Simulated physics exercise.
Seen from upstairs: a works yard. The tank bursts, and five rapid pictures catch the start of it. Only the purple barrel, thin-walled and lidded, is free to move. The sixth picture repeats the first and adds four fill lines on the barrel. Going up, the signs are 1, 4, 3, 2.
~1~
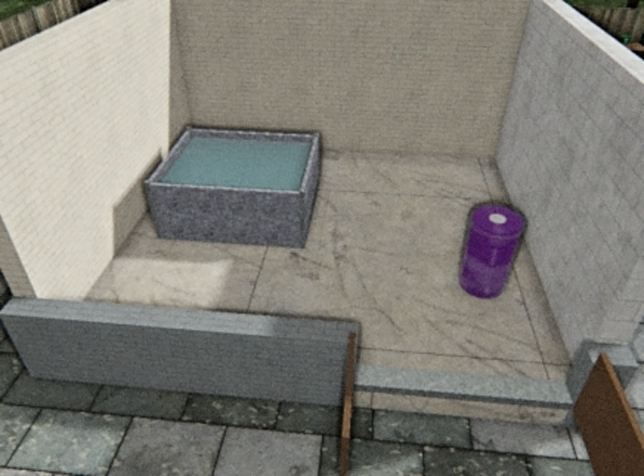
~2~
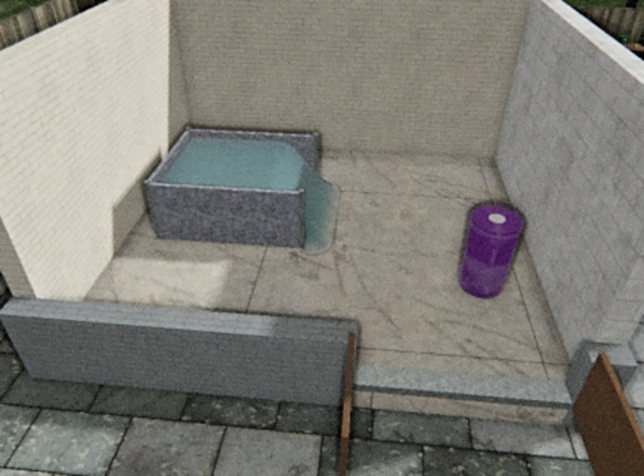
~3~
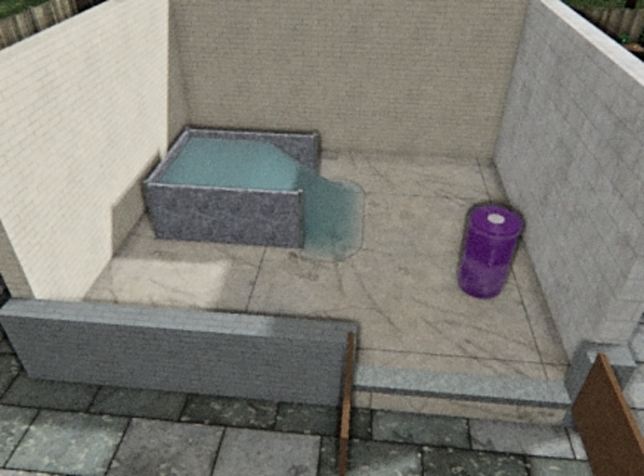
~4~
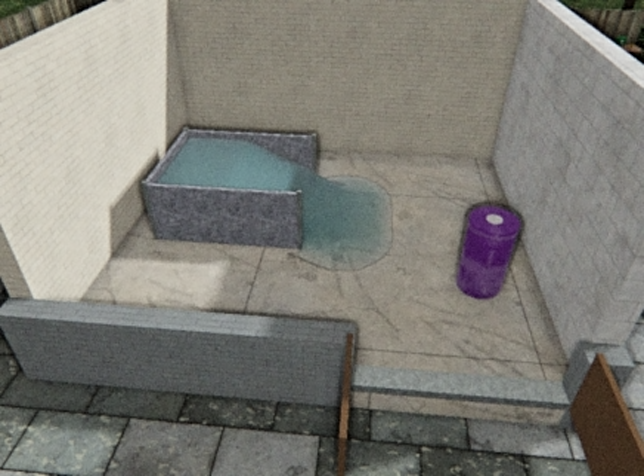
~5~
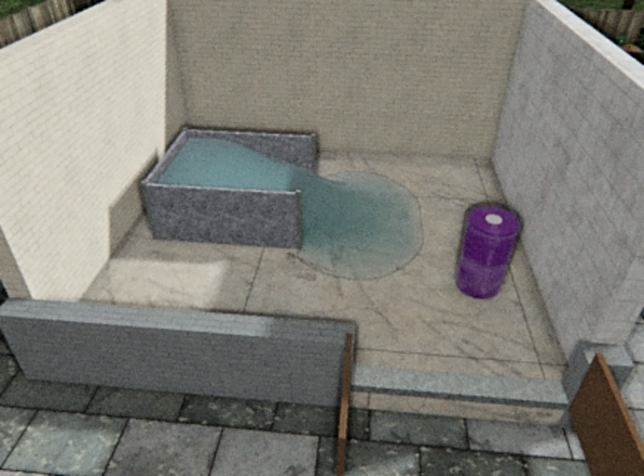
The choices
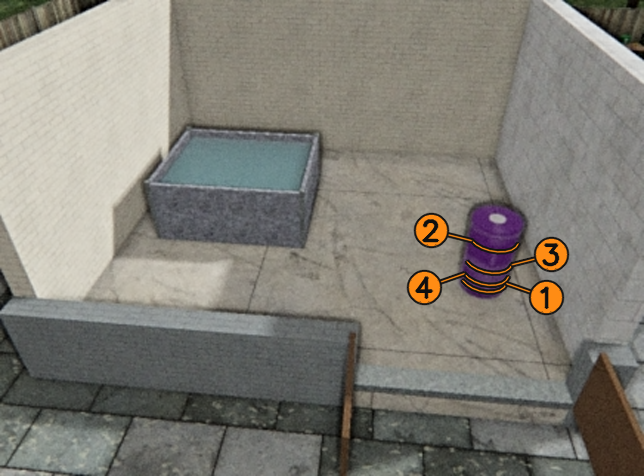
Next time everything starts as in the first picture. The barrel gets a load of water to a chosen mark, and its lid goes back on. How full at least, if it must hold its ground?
The limit is 3.
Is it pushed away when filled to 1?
Yes, it does.
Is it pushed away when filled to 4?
Yes, that goes wrong.
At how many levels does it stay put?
Two.
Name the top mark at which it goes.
The answer is 4.
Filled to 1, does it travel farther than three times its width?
Yes, it does.
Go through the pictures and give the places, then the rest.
In the first picture, lid of the purple barrel at (498, 219); tank full, its middle at (240, 163); open gate at (468, 336).
In the second picture, 3 % of the ground under water, its edge towards the barrel at (321, 249).
In the third picture, 7 % of the ground under water, its edge towards the barrel at (347, 251).
In the fourth picture, 11 % of the ground under water, its edge towards the barrel at (382, 244).
In the fifth picture, lid of the purple barrel at (494, 220); 16 % of the ground under water, its edge towards the barrel at (408, 252).
In orange, 1 at (486, 292); 2 at (497, 251); 3 at (492, 273); 4 at (488, 285); from the bottom up 1, 4, 3, 2.
With 1, it is washed out through the gate.
With 2, it does not move.
With 3, it does not move.
With 4, it is pushed about twice its own width away.
